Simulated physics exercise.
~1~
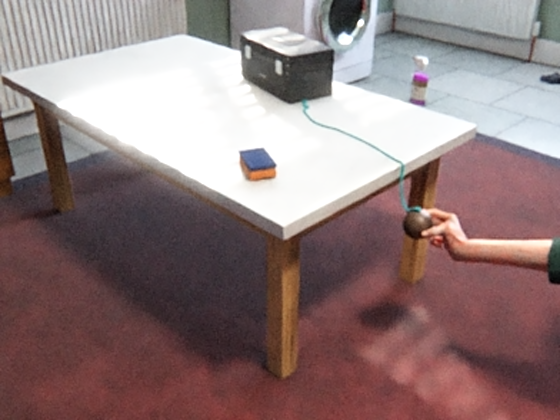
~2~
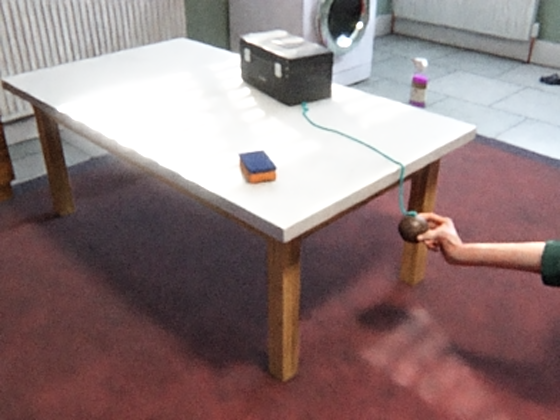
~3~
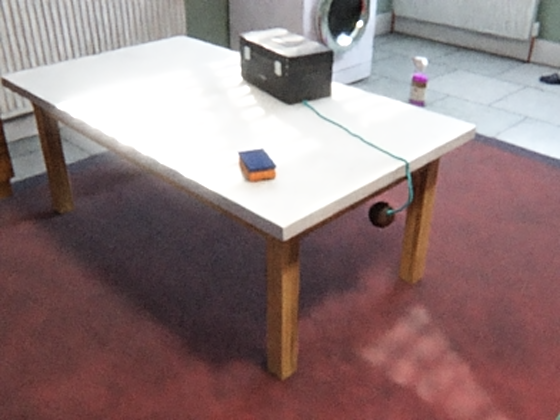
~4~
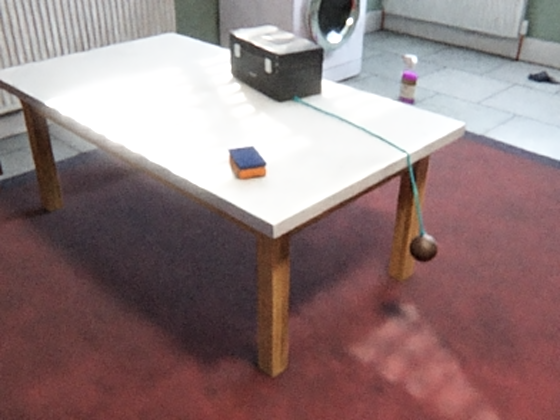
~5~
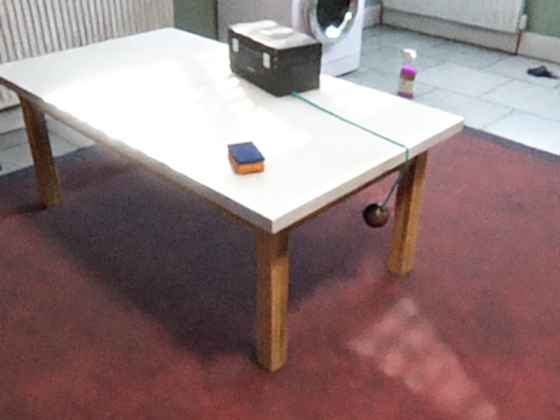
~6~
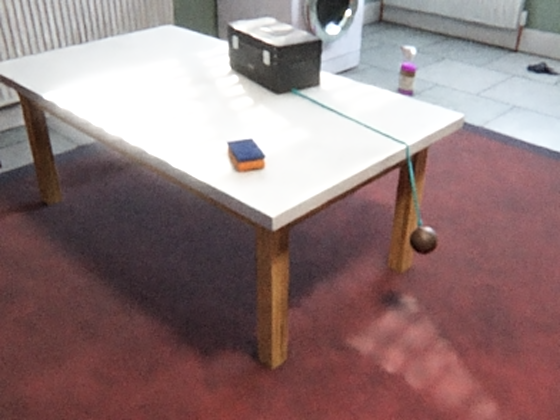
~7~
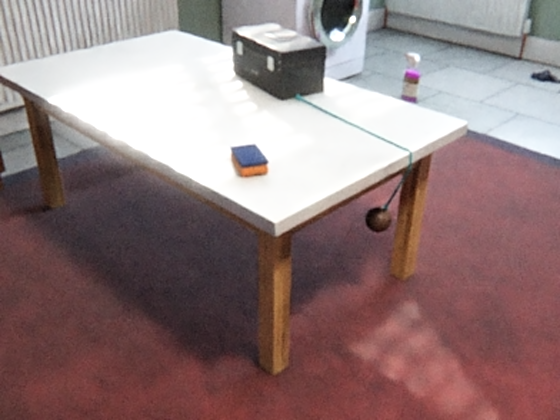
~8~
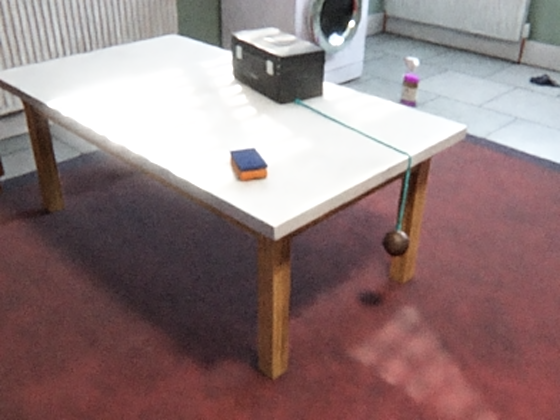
To begin with, a hand holds a brown ball beside the end of a white-topped wooden table, with a teal string running back across the tabletop to a black toolbox. An orange and blue sponge sits nearby on the table. The hand shifts the ball slightly left, then lets go and draws out of view. The ball swings left beneath the table's edge, then back to the right, and keeps swinging from side to side on the string. Finally, it hangs in the air below the edge, while the toolbox and sponge remain in place on top.
